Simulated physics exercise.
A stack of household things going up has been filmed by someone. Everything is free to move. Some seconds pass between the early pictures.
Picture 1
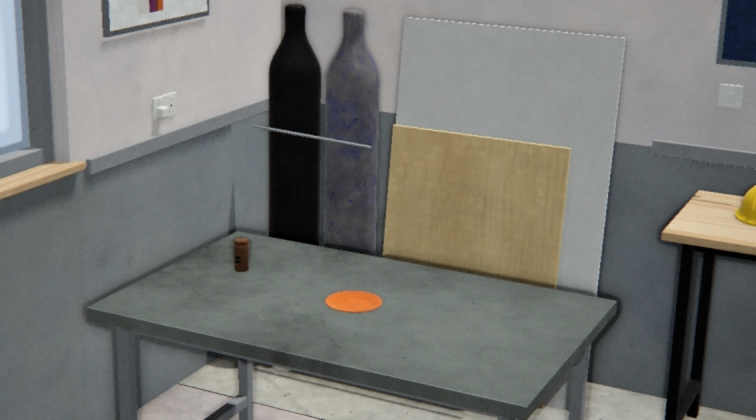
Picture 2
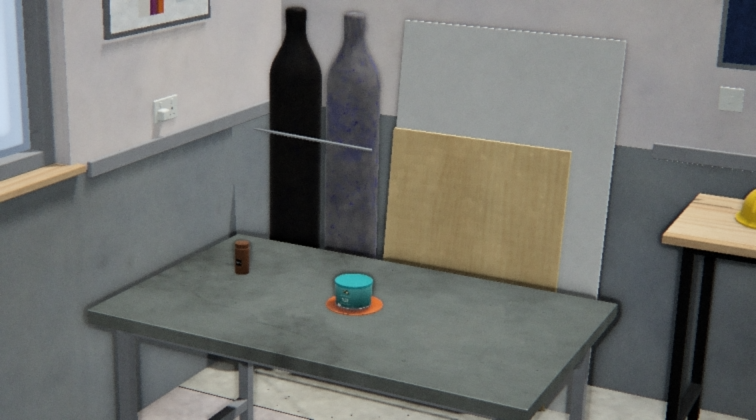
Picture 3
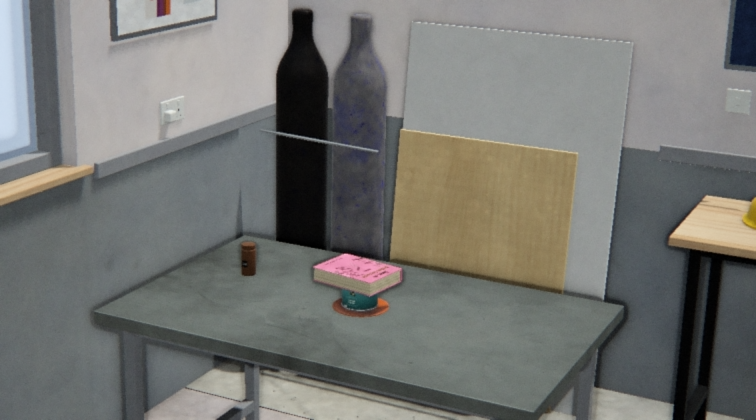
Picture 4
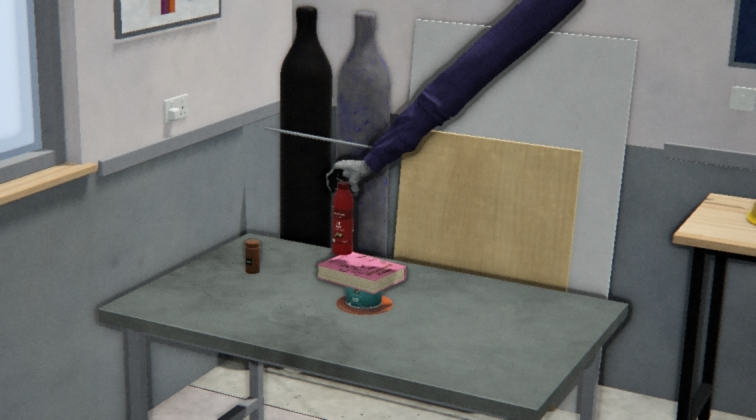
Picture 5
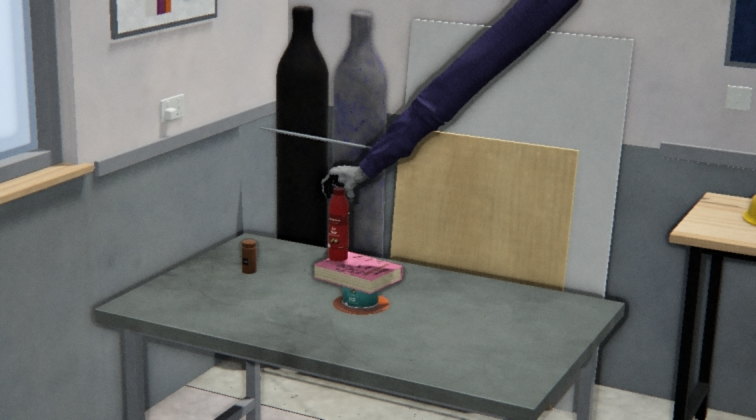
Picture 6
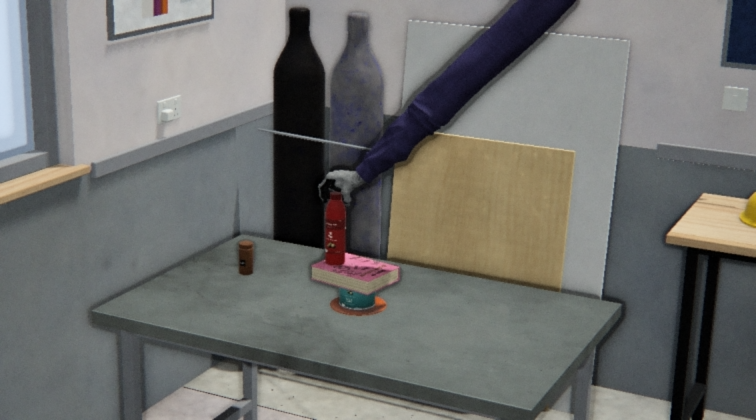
The footage shows an orange plate on a grey table, then a turquoise tub on it and a pink-covered book on top, before a gloved hand in a dark sleeve lowers a red bottle onto the book's left side.
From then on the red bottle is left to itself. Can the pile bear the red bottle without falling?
Yes, it bears it.
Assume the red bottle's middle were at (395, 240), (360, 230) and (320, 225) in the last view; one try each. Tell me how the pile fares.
Outcomes in order: A collapse, no collapse, a collapse.
Then, 0.20 s past the last view, things are still on the move.
Then, 0.50 s past the last view, nothing moves.
Then, 0.90 s past the last view, red bottle resting near (335, 229).
Finally, all 5 still in place. Final places as the last picture's camera would see them, red bottle near (335, 229). The pile stays up.
